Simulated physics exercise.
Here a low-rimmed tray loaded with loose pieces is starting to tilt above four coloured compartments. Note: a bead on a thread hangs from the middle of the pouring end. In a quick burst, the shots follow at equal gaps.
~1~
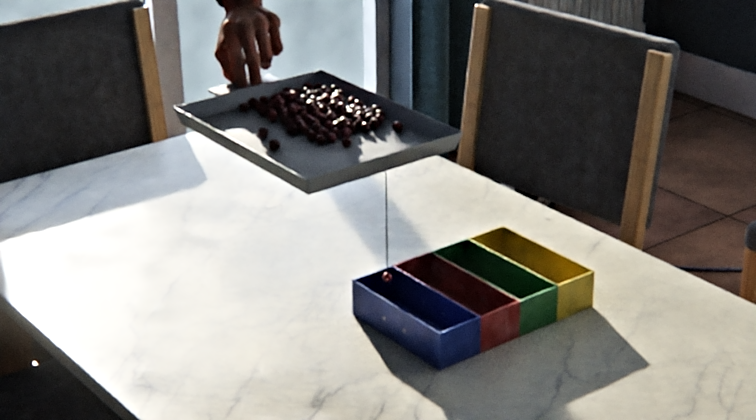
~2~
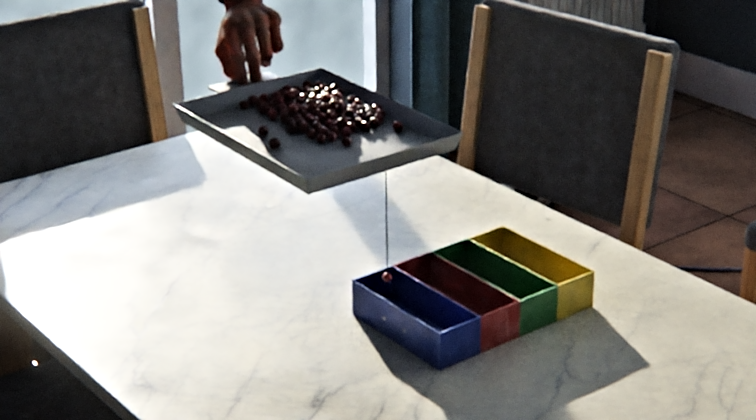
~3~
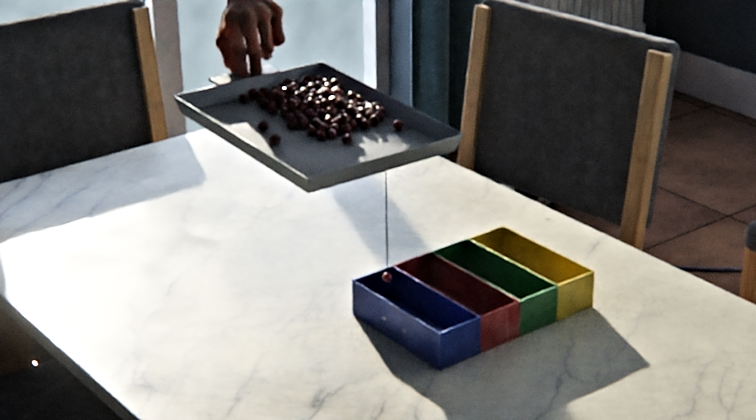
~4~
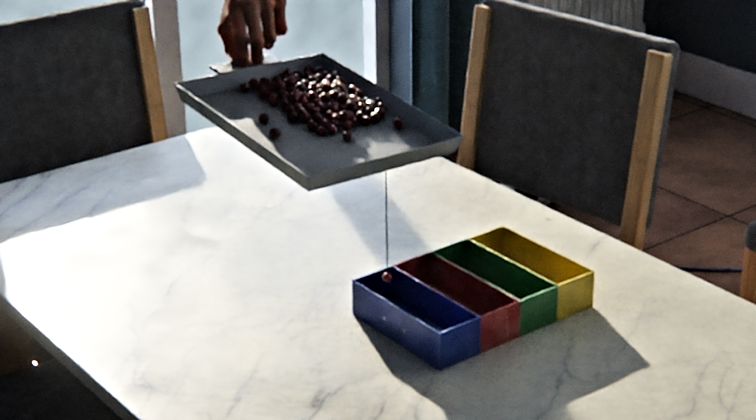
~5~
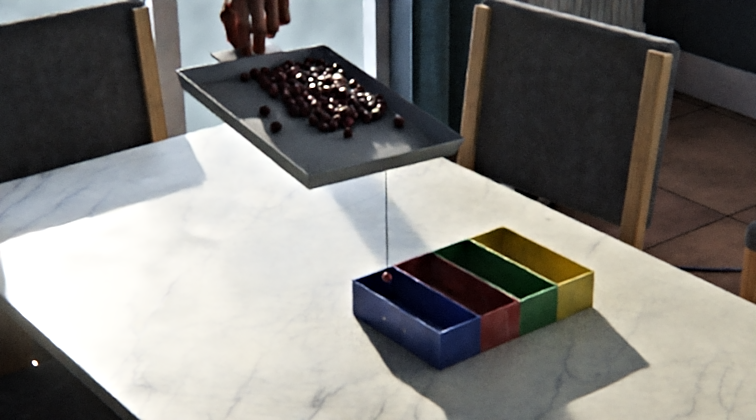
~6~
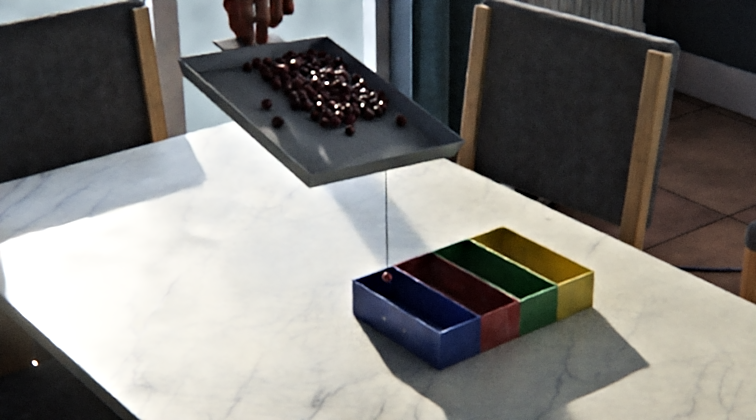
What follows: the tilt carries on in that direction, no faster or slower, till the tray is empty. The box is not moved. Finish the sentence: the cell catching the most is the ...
... Red cell.
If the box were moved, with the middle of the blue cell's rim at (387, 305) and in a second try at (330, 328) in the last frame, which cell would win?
Try one: The green one; try two: The cell in yellow.
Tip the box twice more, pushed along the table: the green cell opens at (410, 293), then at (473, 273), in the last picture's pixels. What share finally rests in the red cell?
0 %, then 30 %.
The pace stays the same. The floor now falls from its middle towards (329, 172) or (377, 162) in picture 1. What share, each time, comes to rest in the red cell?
Lab note: Try 1 = 0 %, try 2 = 30 %.
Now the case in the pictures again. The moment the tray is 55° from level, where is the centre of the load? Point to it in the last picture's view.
Roughly at (418, 136).
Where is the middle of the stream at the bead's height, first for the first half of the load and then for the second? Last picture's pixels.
Around (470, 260) first; around (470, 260) second.
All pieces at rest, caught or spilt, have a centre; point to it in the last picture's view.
At about (475, 308), give or take.
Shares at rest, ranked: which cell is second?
The second spot goes to the green one.
Soon after the last picture, tray tipped steeply; nearly all on the tray; a stray few in the green cell; a stray few in the red cell; a small part falling or outside the box.
A little later, tray tipped right over; about a third on the tray; about a quarter in the red cell; about a quarter in the green cell; a stray few in the yellow cell; about a quarter falling or outside the box.
Later still, tray tipped past a quarter turn; about half in the red cell; about a third in the green cell; a small part in the blue cell; a stray few in the yellow cell; a stray few falling or outside the box.
At rest, tray tipped past a quarter turn; about half in the red cell; about a third in the green cell; a small part in the blue cell; a stray few in the yellow cell; a stray few outside the box.
